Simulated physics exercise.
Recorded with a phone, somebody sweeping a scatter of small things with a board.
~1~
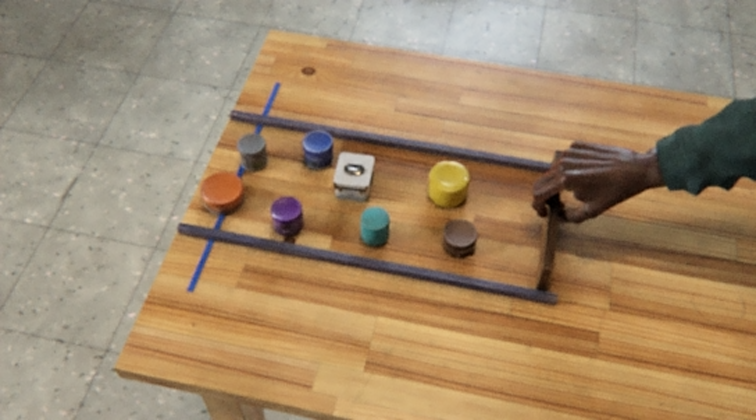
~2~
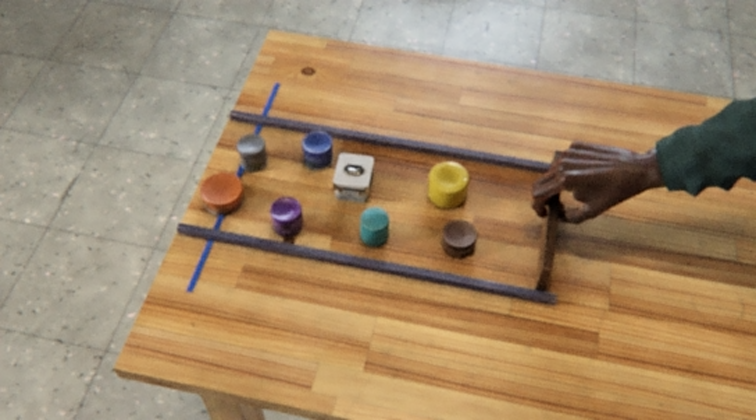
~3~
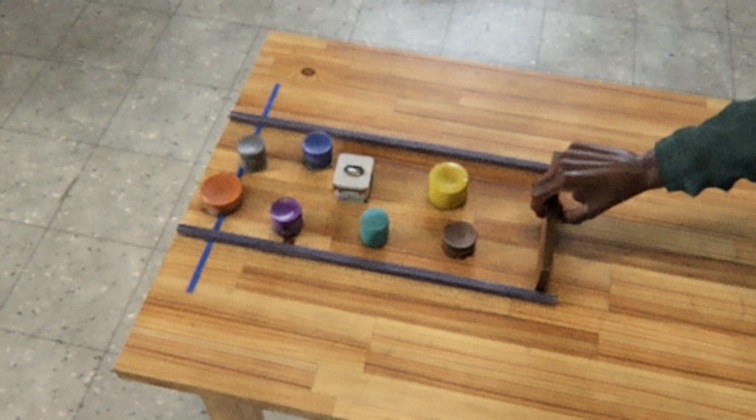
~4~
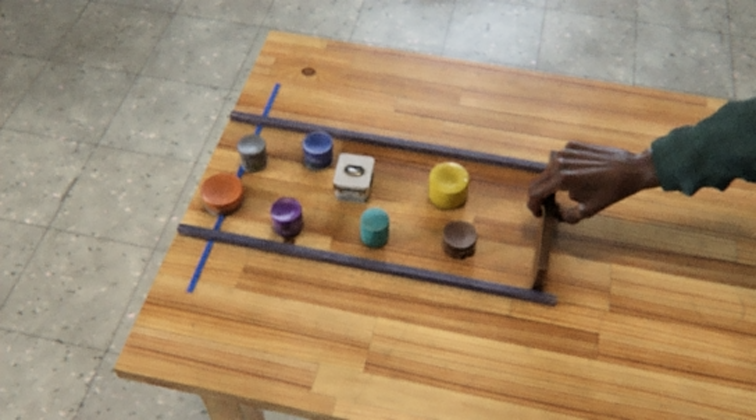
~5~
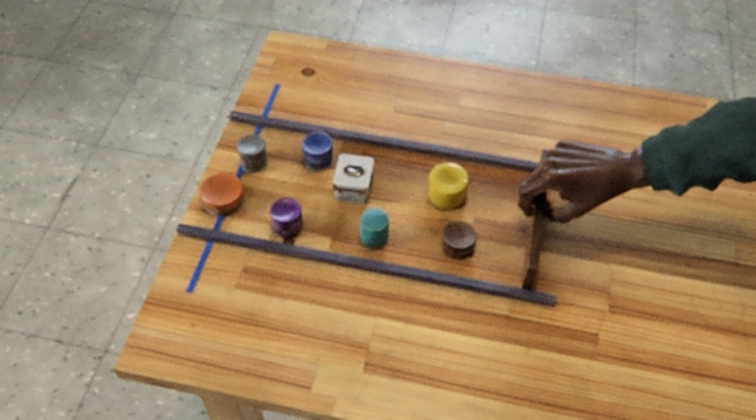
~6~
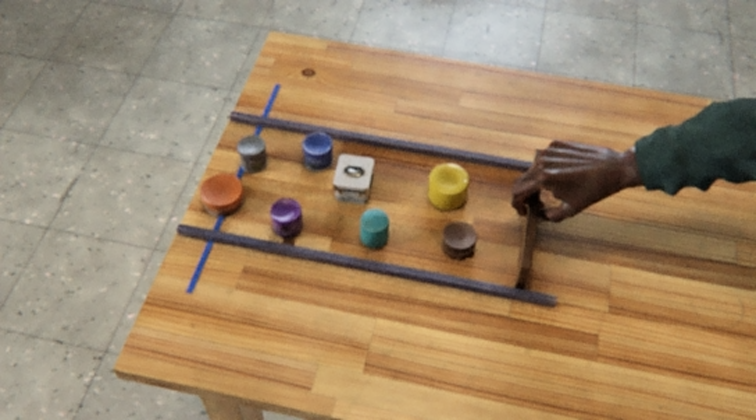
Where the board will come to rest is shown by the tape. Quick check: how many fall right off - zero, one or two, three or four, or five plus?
Three or four.
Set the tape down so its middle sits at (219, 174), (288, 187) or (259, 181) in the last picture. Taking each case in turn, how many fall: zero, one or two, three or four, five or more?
5 or more; not one; either one or two.
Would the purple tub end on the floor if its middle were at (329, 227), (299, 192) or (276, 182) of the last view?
The purple tub drops off; falls; goes over.
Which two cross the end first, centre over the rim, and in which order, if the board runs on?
Order, earliest first: Orange pot, grey tin.
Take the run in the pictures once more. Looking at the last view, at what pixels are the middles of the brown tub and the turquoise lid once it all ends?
In the last picture the brown tub sits at (212, 193) while the turquoise lid sits at (204, 213).
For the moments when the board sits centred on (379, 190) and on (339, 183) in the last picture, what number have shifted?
So far 4, and 6 at the second.
Soon after, none off yet; orange pot at rest near (223, 195); grey tin at rest near (253, 154); purple tub at rest near (287, 218).
After that, none off yet; orange pot at rest near (223, 195); grey tin at rest near (253, 154); purple tub displaced about its own width near (267, 219).
In the end, the number that fall off is three or four; gone, white case, purple tub, grey tin and orange pot.
